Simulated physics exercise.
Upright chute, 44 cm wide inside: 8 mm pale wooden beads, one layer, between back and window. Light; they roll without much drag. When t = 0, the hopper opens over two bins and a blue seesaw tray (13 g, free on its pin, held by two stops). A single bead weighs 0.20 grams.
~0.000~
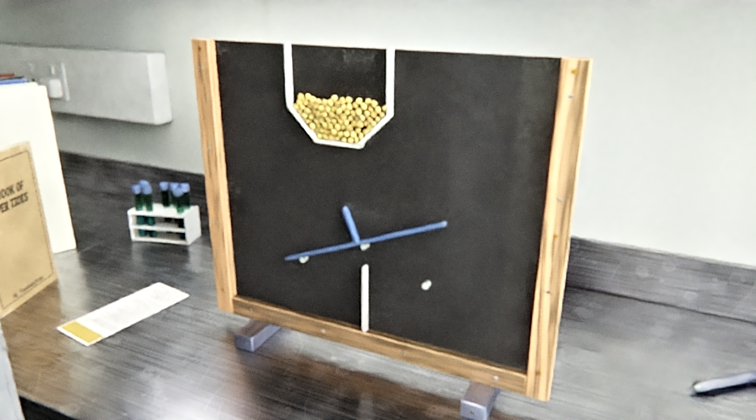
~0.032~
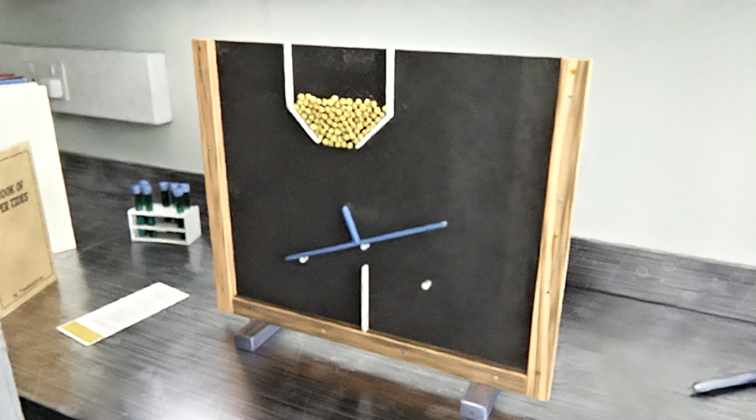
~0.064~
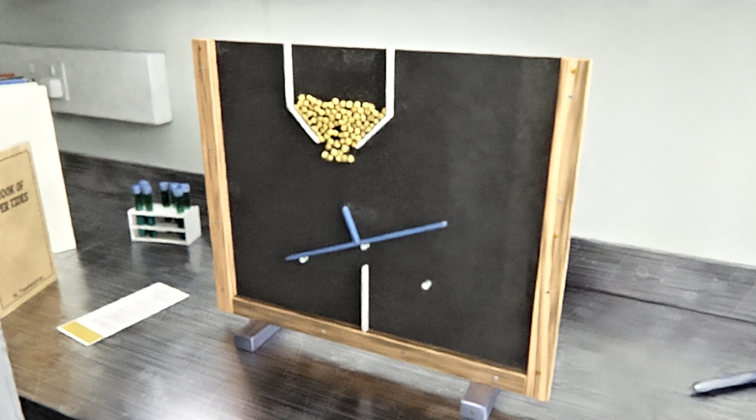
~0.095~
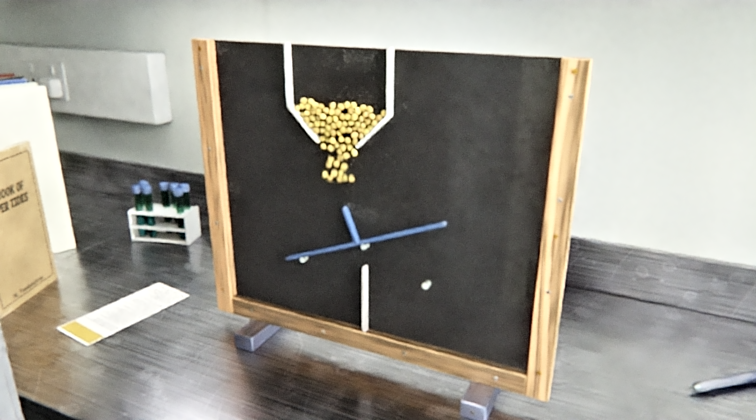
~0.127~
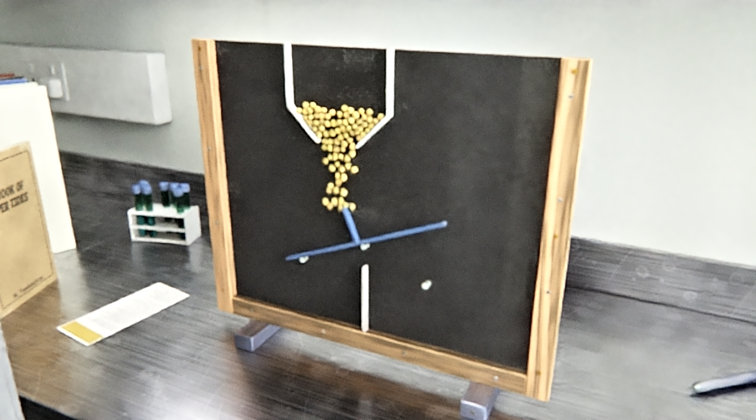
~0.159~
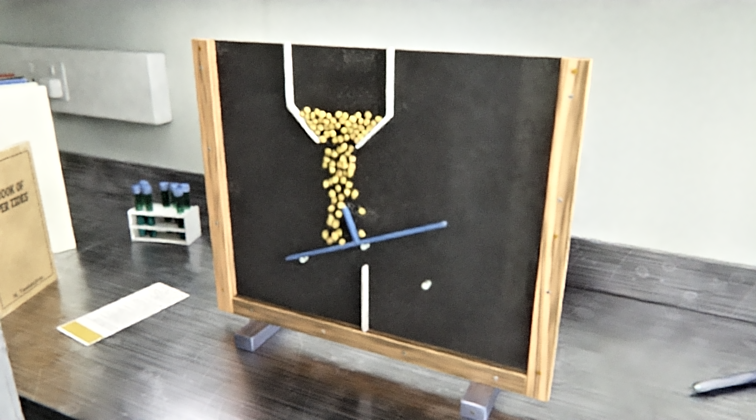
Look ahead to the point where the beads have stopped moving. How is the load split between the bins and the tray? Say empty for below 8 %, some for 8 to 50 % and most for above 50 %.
Right bin almost none, left bin the majority, tray a portion.
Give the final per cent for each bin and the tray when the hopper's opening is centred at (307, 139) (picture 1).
Final shares - right bin: 0, left bin: 100, tray: 0.
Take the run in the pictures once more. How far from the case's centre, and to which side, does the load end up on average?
Offset: About 11 cm, left side.
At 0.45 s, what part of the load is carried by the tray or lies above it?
Around 65 per cent of the load.
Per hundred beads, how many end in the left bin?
Result: Approx. 70 per cent.
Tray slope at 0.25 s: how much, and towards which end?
20° or so, left end low.
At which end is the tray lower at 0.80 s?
The tray dips on its left side.
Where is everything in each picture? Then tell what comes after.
Gate shut, about 90 beads in the hopper; its mouth (319, 141) to (359, 146); tray left end down 22°; its ends (288, 258) and (444, 224), top of its upright wall (345, 209); pivot (365, 246); stops (304, 259) and (426, 285); no lips, in the first picture.
In the second picture, 5 out; lowest bead (338, 144); tray left end down 22°.
In the third picture, 10 out; lowest bead (339, 158); tray left end down 22°.
In the fourth picture, 20 out; lowest bead (330, 178); tray left end down 22°.
In the fifth picture, 31 out; lowest bead (330, 206); tray left end down 22°.
In the sixth picture, 42 out; lowest bead (330, 240); tray left end down 22°; its ends (288, 258) and (444, 224), top of its upright wall (345, 209).
After 0.25 s 80 % have left the hopper; tray left end down 22°; on or over it 70 %, past it to the left 0 %, to the right 0 %.
After 0.45 s 100 % have left the hopper; tray left end down 22°; on or over it 65 %, past it to the left 35 %, to the right 0 %.
All still by 1.8 s, right bin 0 %, left bin 70 %, tray 30 %; tray left end down 22°.
